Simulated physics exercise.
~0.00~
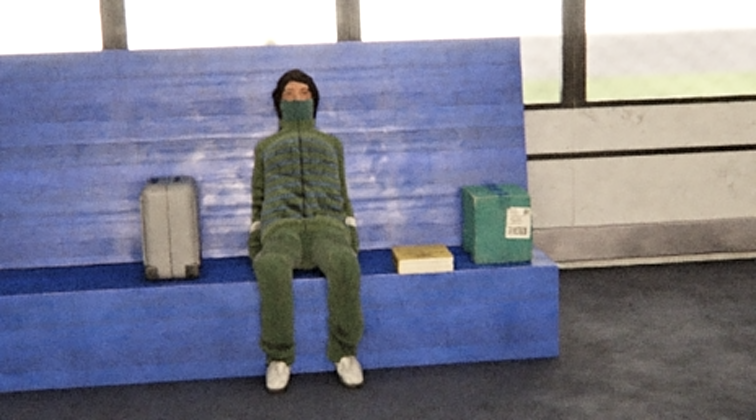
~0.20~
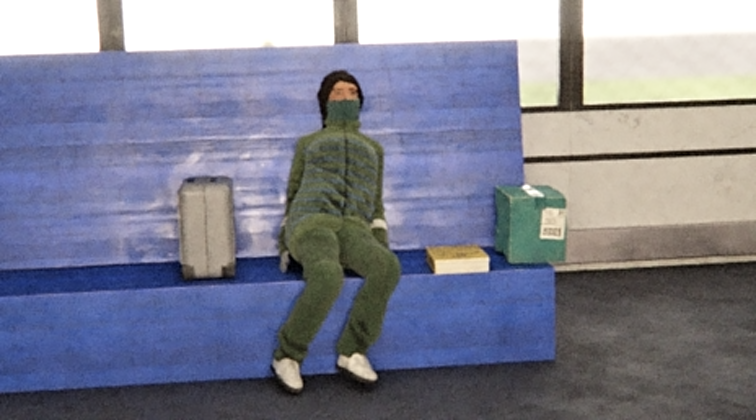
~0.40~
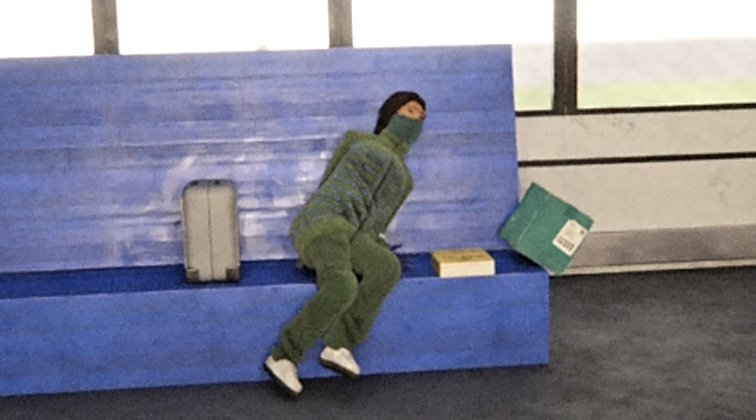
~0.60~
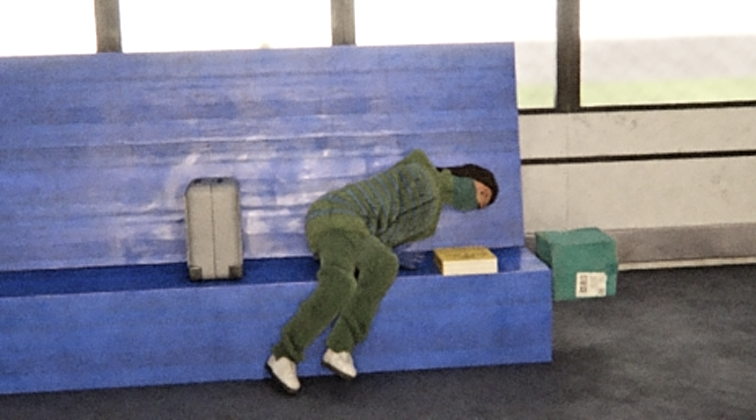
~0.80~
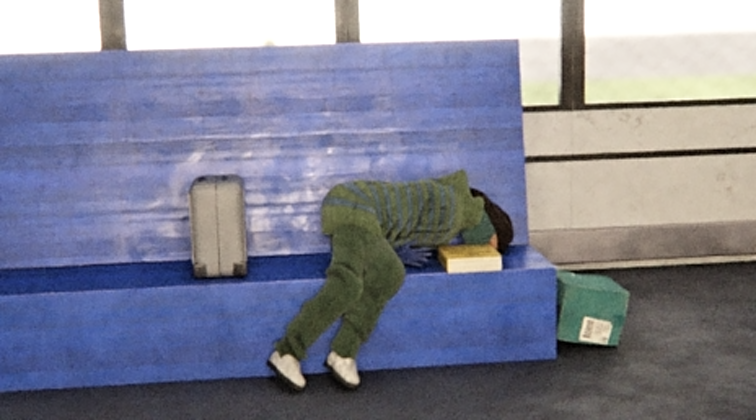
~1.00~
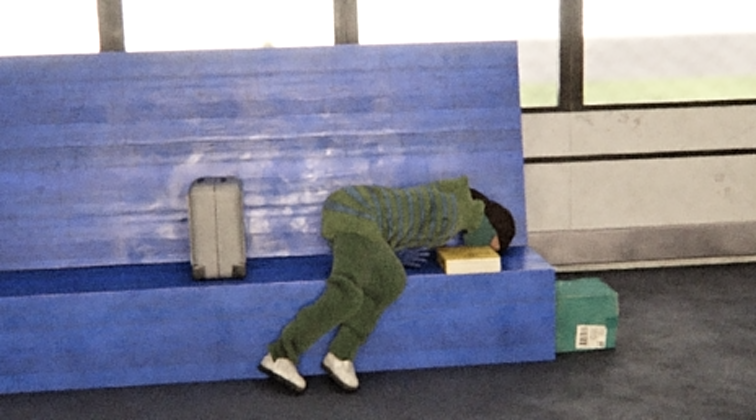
A person in a green outfit, with a teal covering over the lower face, sits slumped on a long blue bench in a tram, seen from the front by a slightly swaying camera. An upright grey case stands to the left, with a flat yellow item and a teal box-like bag to the right. The person and the loose things slide right, and the bag tips over the bench end. The sleeper topples sideways as the bag drops to the floor. Finally, the sleeper lies folded over, head by the yellow item, hips still on the seat, while the case stays upright.
